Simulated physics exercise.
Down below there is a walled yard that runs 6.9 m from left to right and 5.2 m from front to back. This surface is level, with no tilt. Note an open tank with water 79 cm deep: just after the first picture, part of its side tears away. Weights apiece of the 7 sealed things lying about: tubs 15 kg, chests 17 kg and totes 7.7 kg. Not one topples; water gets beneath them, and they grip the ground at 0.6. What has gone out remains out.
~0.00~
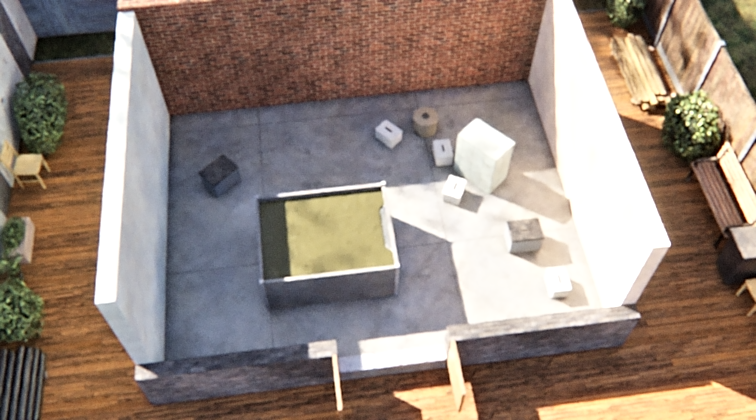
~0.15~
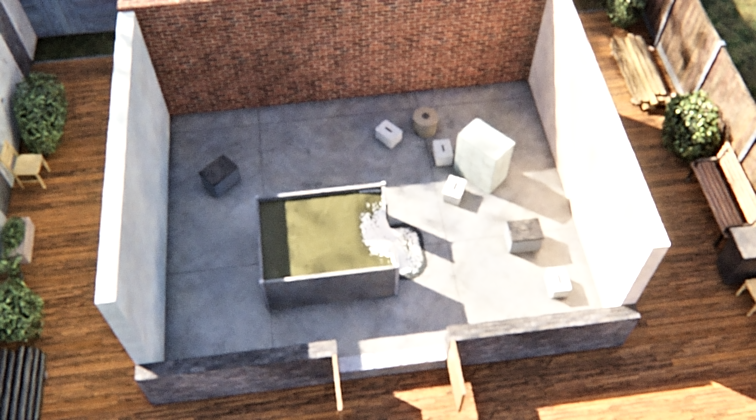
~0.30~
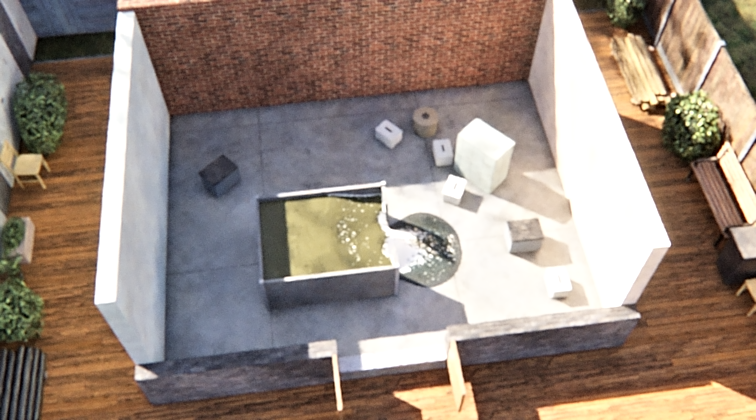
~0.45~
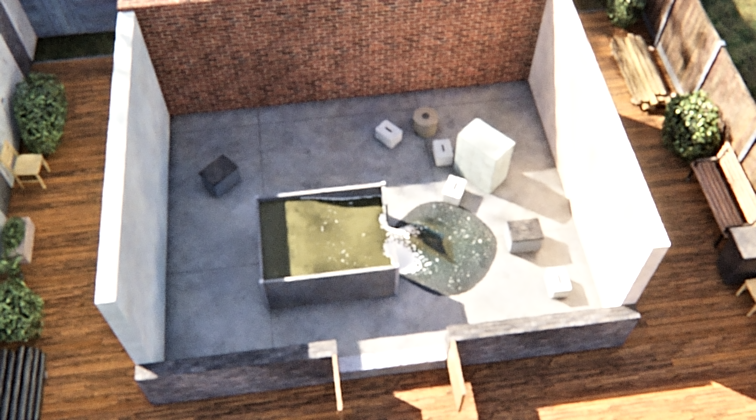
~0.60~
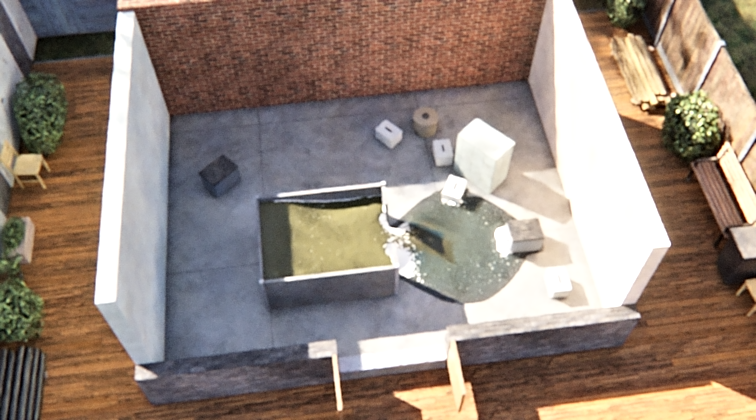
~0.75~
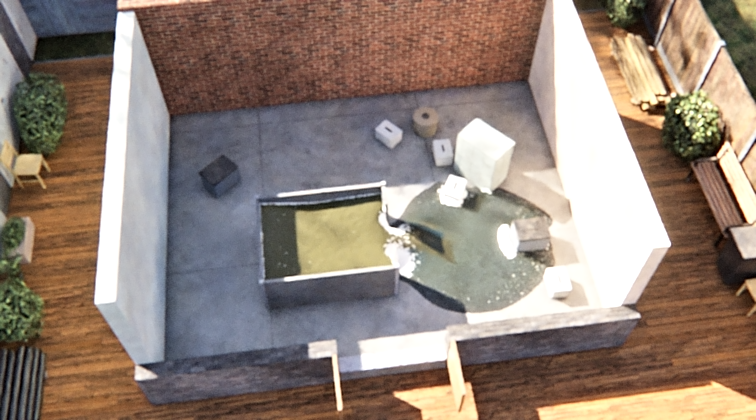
Water pours from the right side of an open tank and spreads around nearby blocks.
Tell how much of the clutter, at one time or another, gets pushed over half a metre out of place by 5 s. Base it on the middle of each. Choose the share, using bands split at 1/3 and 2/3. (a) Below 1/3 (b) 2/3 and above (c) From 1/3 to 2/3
c, from 1/3 to 2/3.
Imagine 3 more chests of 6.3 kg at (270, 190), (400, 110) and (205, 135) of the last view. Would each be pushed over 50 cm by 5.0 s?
In the order asked: Below the mark; above the mark; below the mark.
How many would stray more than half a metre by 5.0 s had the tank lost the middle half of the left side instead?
You'd get 1 in that case.
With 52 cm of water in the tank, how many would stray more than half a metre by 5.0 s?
3.
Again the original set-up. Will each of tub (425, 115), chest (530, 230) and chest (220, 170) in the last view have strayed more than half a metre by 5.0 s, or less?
Well, in turn that's not reaching it, topping it, not reaching it.
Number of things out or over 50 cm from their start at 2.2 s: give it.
Tally: 2.
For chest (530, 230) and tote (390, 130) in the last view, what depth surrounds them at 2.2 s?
Close to 21 and 1 centimetres.
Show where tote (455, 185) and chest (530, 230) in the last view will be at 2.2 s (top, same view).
About (414, 159) for the first and (571, 225) for the second.
After 1.1 s 1 of 7 are over 50 cm from their spots; 0 afloat.
After 2.2 s 2 of 7 are over 50 cm from their spots; 2 afloat.
After 3.5 s 3 of 7 are over 50 cm from their spots; 2 afloat.
After 5.0 s 3 of 7 are over 50 cm from their spots, and 3 have been at some point; 2 afloat.
